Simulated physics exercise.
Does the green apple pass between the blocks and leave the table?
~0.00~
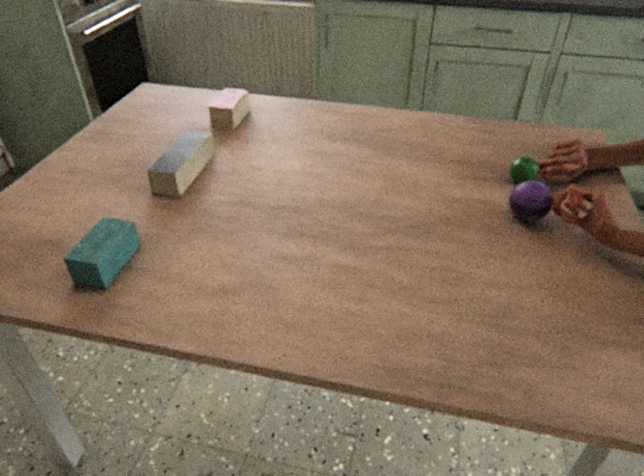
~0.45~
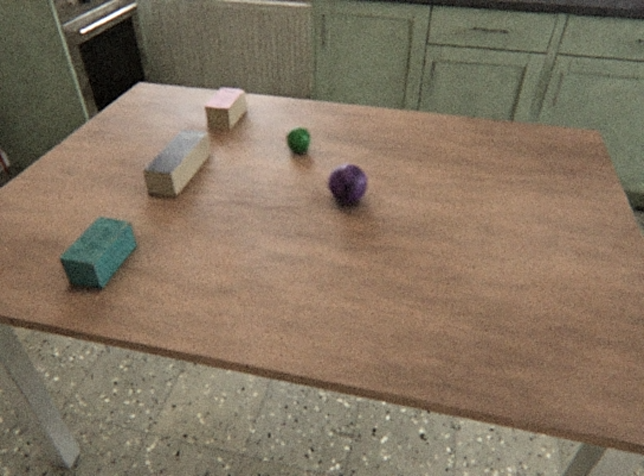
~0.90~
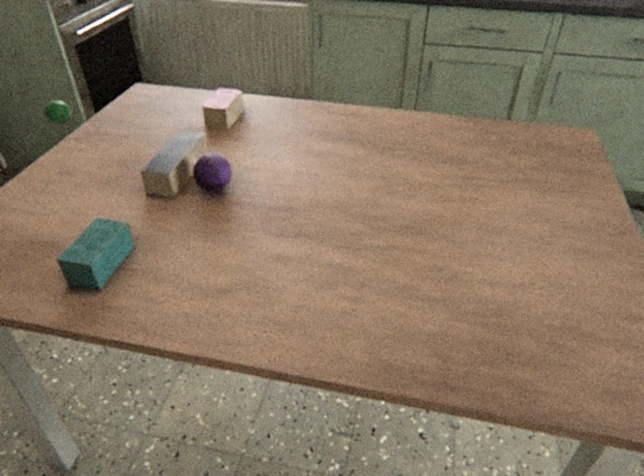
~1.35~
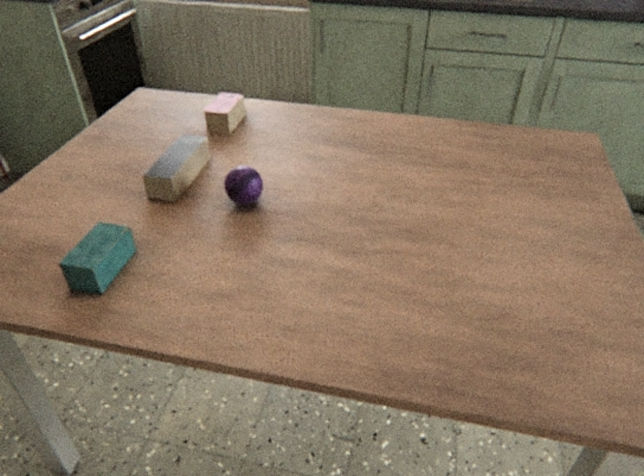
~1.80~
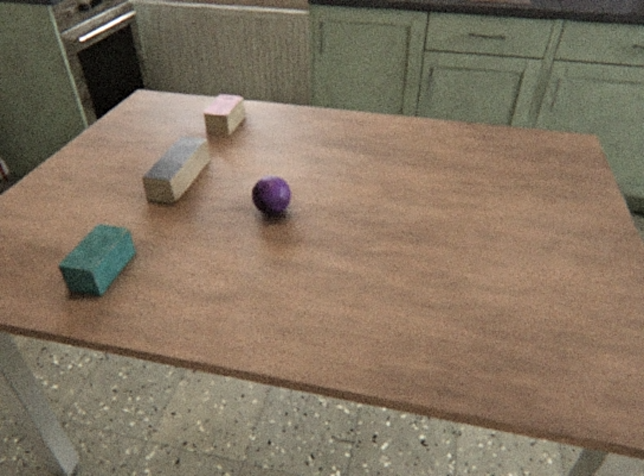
Yes, the green apple goes through its gap and off the left side of the table, and it is no longer in view at the end.
A purple ball and a small green apple, pushed by two hands, rolled left across the table toward three blocks; the apple slipped through a gap and left the table, while the ball hit the middle block and rolled back a little.
